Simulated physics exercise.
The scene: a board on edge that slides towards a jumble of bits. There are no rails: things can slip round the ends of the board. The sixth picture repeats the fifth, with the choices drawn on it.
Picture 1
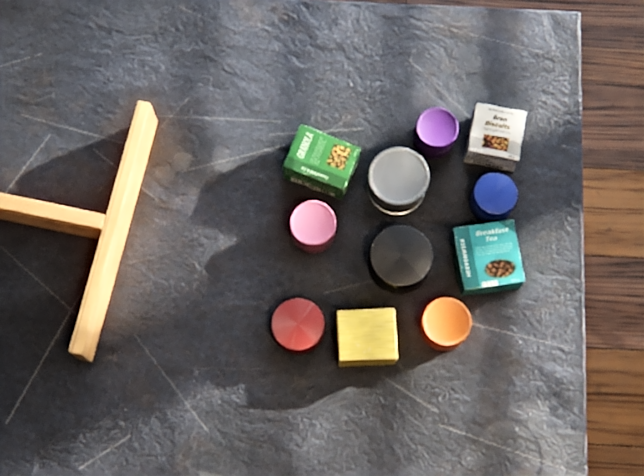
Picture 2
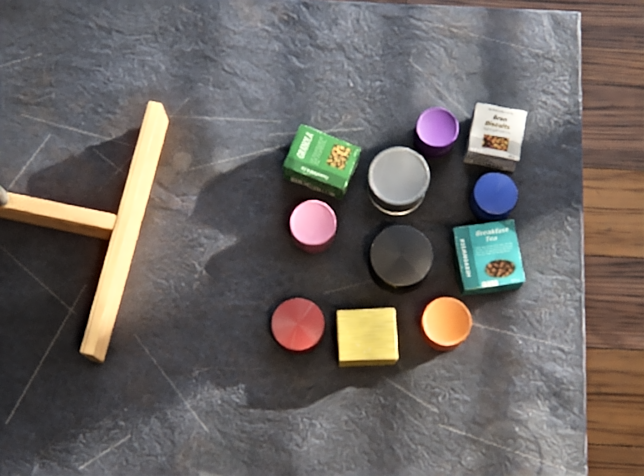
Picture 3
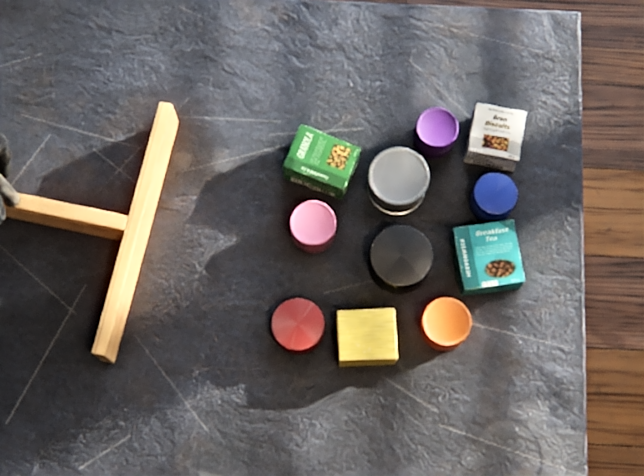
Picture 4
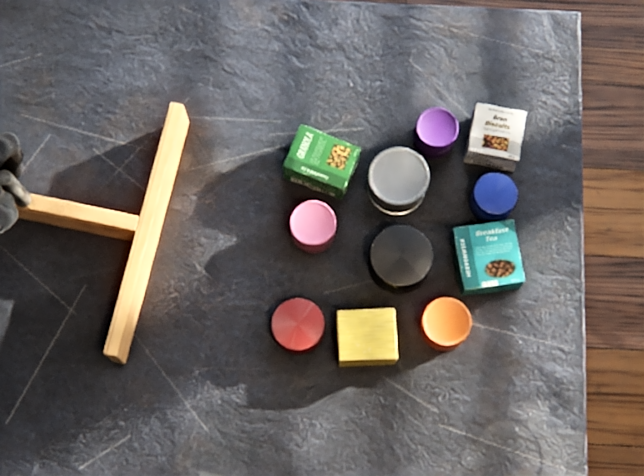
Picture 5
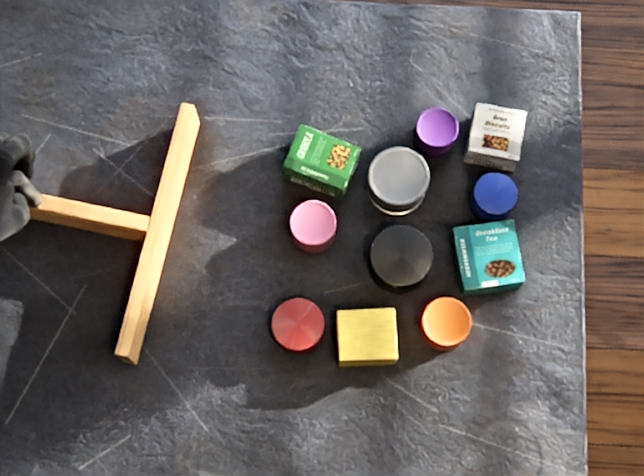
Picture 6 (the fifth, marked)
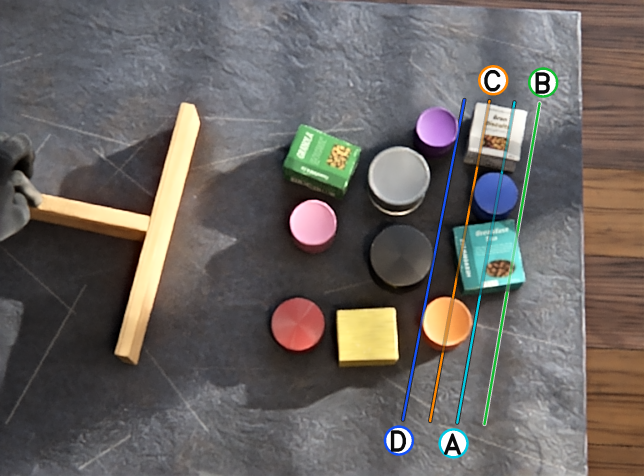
On a dark slate surface, a gripper slides a wooden board right toward unmoving tins and boxes.
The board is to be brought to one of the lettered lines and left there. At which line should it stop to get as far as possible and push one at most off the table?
Stop at C.
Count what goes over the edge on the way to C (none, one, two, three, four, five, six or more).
By then, one.
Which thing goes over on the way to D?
It is the blue tin.
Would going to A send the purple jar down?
No.
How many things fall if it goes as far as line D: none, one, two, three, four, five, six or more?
One.
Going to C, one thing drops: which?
The blue tin goes over.
On the marked copy, A at (487, 256); B at (513, 257); C at (461, 254); D at (435, 253).
Taking C. A third of the way, board (267, 231); green packet (329, 162); white packet (495, 137).
Two thirds of the way, board (378, 236); blue tin (544, 206); orange tub (495, 323).
When it is over, board (460, 240); blue tin over the edge; grey tin (574, 195); one fallen.
As for the rest, A drops two; B drops three; D is within the limit but short.
